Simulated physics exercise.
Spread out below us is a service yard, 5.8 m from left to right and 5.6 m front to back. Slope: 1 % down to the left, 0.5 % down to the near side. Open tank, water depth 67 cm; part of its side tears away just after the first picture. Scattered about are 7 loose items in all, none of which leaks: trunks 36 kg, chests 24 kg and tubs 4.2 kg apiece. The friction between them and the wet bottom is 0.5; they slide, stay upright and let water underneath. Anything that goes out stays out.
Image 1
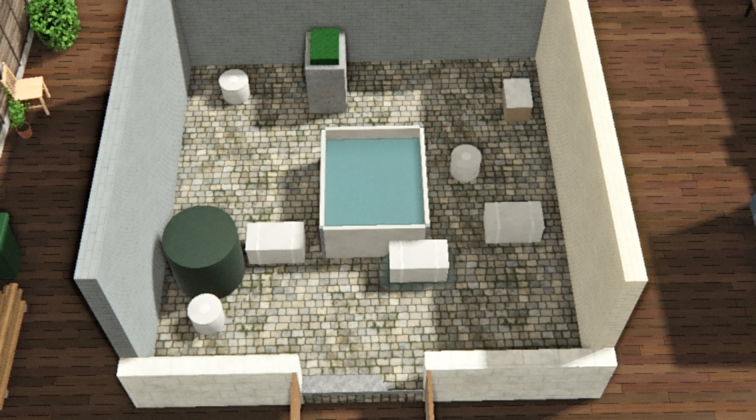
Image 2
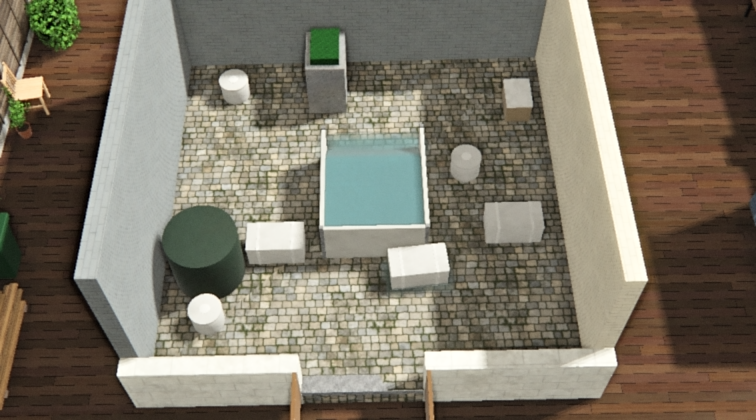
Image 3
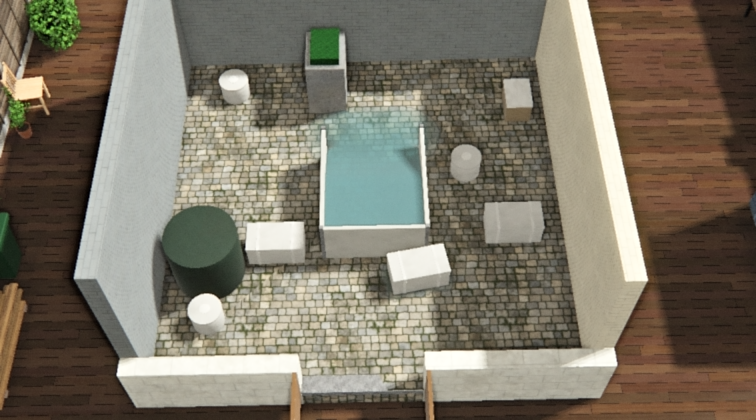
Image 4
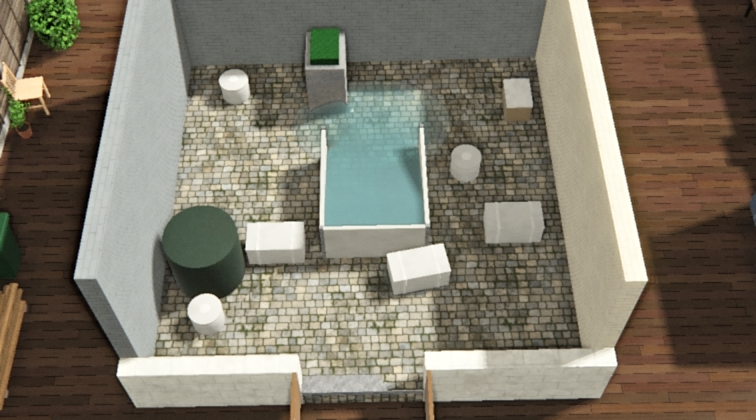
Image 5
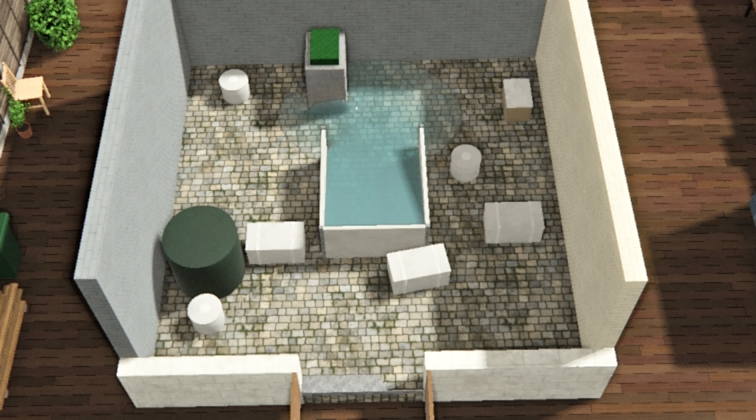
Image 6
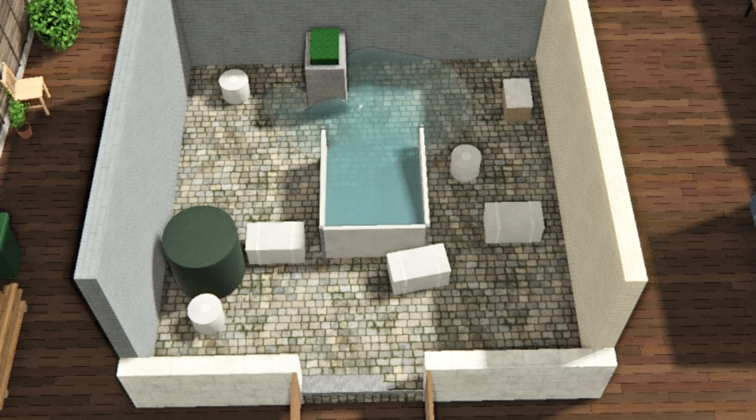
In a walled service yard paved with cobbles, the far side of an open tank gives way and water spreads across the paving toward the back wall, while one white chest near the tank's front shifts slightly.
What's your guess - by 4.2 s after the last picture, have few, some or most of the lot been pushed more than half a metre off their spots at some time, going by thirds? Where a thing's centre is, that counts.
I'd guess some, one to two thirds.
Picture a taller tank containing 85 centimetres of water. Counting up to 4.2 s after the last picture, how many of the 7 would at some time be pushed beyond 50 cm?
It would come to 4 of them.
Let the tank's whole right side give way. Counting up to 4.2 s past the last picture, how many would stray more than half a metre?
Then the count would be 4.
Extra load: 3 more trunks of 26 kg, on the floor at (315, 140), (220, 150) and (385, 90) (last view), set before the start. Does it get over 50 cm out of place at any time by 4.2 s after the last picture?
Beyond it, beyond it, beyond it.
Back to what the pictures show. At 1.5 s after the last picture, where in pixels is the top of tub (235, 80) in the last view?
About (200, 56), give or take.
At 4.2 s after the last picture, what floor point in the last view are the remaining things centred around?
Mean position approx. (367, 252).
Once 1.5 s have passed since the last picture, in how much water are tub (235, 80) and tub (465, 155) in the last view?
Depths: Near 23 cm, then near 0 cm.
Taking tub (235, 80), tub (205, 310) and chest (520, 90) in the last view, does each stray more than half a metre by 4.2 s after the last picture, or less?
The first is beyond the limit, the second inside the limit, and the third beyond the limit.
Then, 0.4 s after the last picture 0 of 7 are over 50 cm from their spots; 0 afloat.
Then, 1.5 s after the last picture 1 of 7 are over 50 cm from their spots; 1 afloat.
Then, 2.8 s after the last picture 2 of 7 are over 50 cm from their spots; 1 afloat.
Then, 4.2 s after the last picture 3 of 7 are over 50 cm from their spots, and 3 have been at some point; 2 afloat.
